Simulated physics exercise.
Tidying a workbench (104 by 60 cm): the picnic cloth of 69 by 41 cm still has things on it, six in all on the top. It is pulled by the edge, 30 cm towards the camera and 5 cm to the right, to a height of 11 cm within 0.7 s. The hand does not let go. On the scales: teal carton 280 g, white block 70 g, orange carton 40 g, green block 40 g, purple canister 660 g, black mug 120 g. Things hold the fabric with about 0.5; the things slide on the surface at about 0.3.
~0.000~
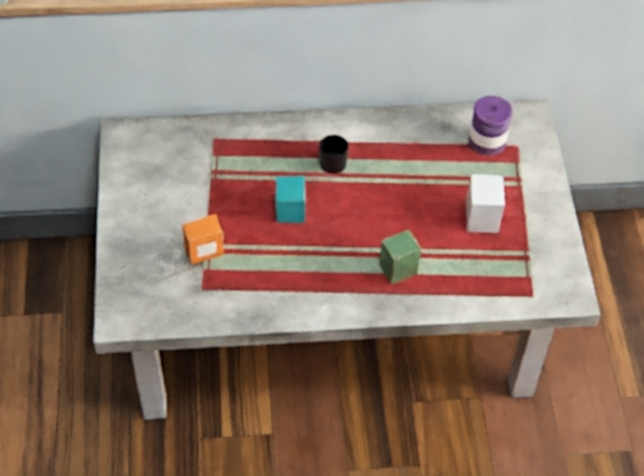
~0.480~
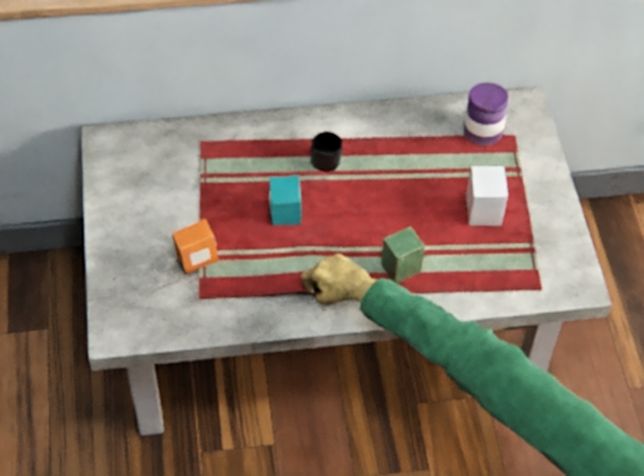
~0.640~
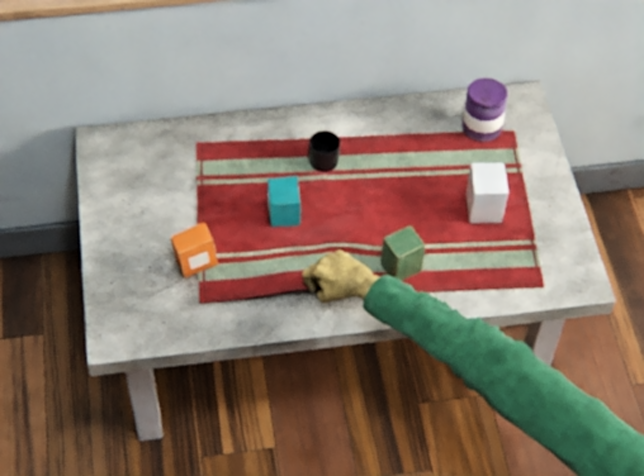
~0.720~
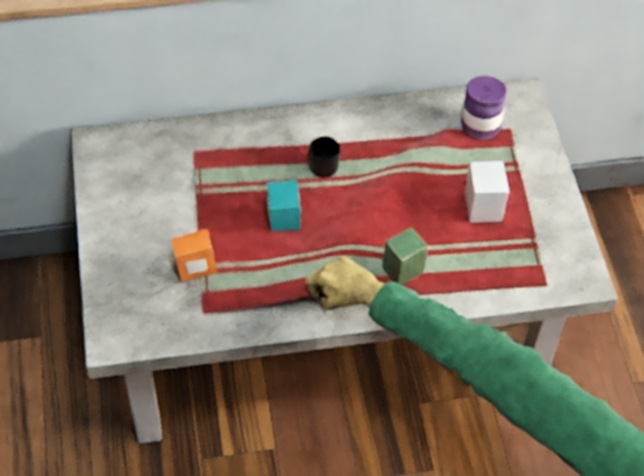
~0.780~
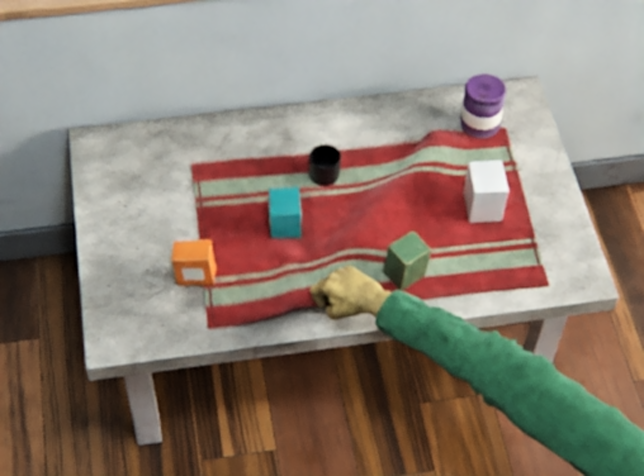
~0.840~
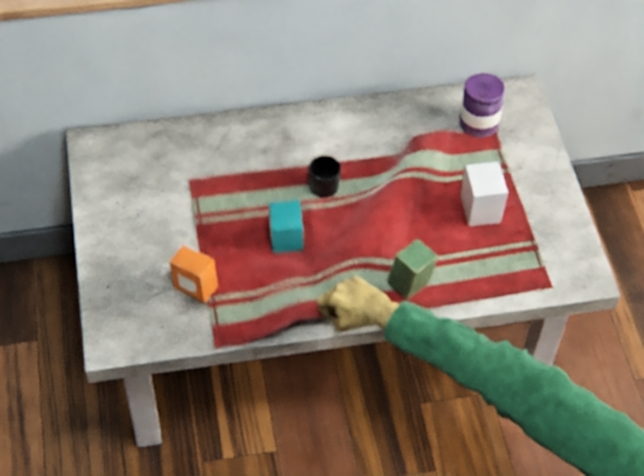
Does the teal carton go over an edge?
Result: Teal carton drops off.
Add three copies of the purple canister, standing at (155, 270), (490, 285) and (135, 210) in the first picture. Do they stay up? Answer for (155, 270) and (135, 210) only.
In turn: Stays on, stays on.
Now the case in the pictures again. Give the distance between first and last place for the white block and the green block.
About: White block 25 cm, green block off the top.
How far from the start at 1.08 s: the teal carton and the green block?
Teal carton 25 cm, green block 20 cm.
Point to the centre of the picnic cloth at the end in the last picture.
Around (399, 304).
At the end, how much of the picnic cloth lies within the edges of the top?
About 35 per cent.
After 1.0 s, 90 % of the picnic cloth is still over the top; teal carton 16 cm off its start, black mug 16 cm off its start, orange carton 11 cm off its start.
After 1.1 s, 70 % of the picnic cloth is still over the top; teal carton 25 cm off its start, black mug 24 cm off its start, green block 18 cm off its start.
After 1.2 s, 55 % of the picnic cloth is still over the top; teal carton 33 cm off its start at (320, 326), black mug 31 cm off its start at (333, 261), green block on its side, 25 cm off its start at (437, 371).
After 1.3 s, 40 % of the picnic cloth is still over the top; teal carton 40 cm off its start, black mug 36 cm off its start, green block over the edge.
After 2.9 s, 35 % of the picnic cloth is still over the top; teal carton over the edge, black mug 41 cm off its start at (335, 307), green block over the edge, white block 24 cm off its start at (463, 269).
